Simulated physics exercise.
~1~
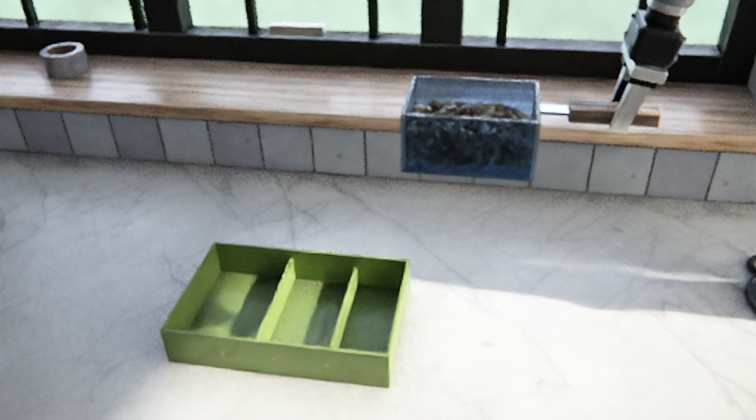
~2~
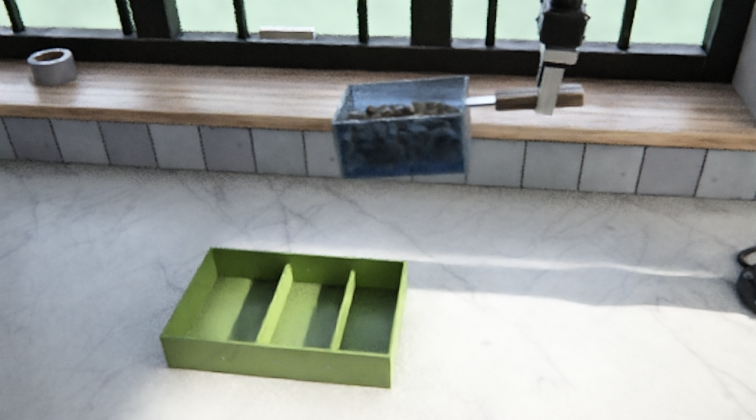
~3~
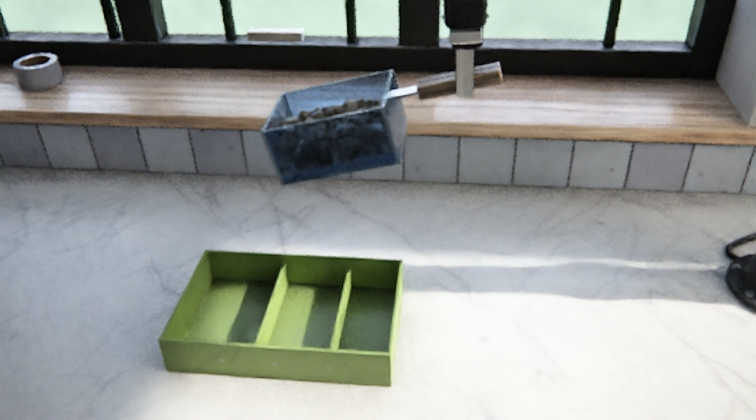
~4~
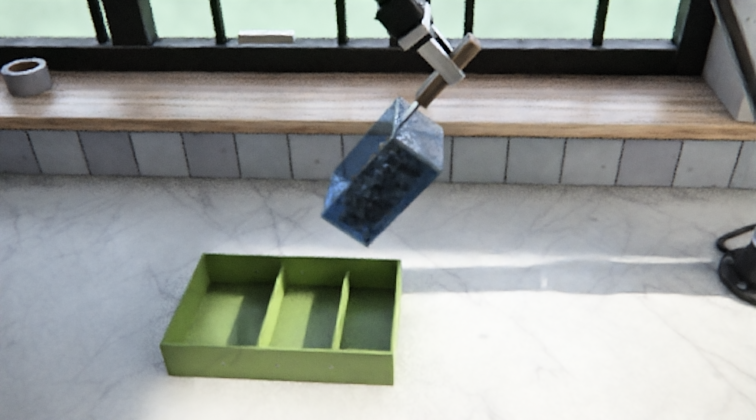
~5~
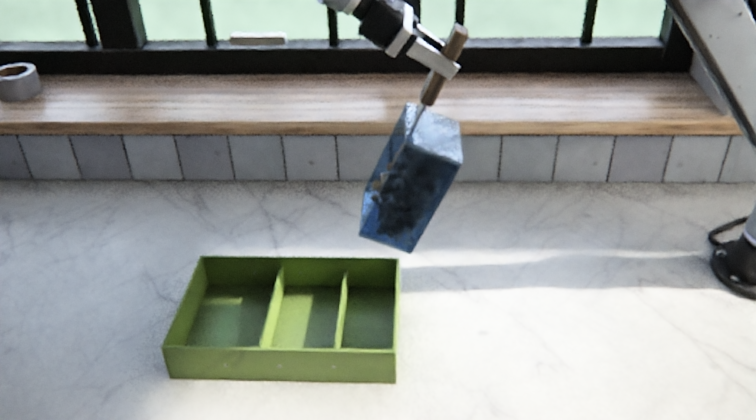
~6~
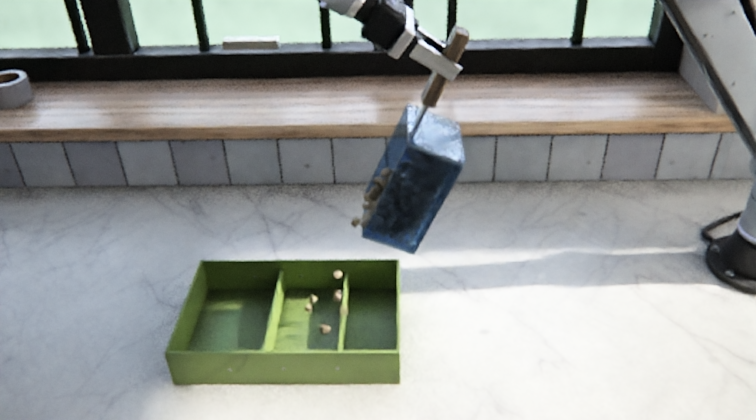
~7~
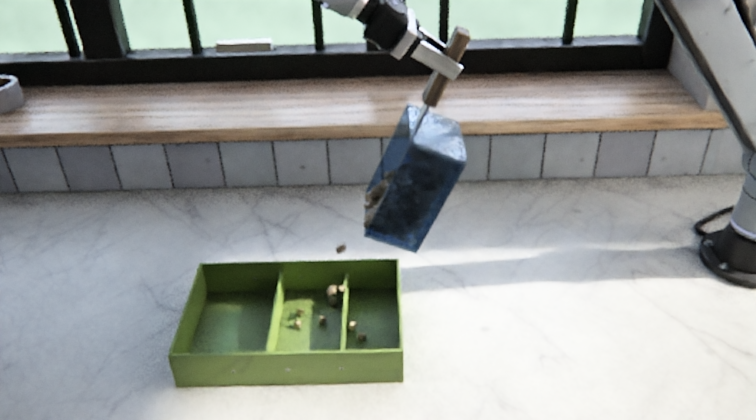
Robot arm carrying a clear bluish box of pebbles left, then tipping it and spilling a few into a divided green tray.
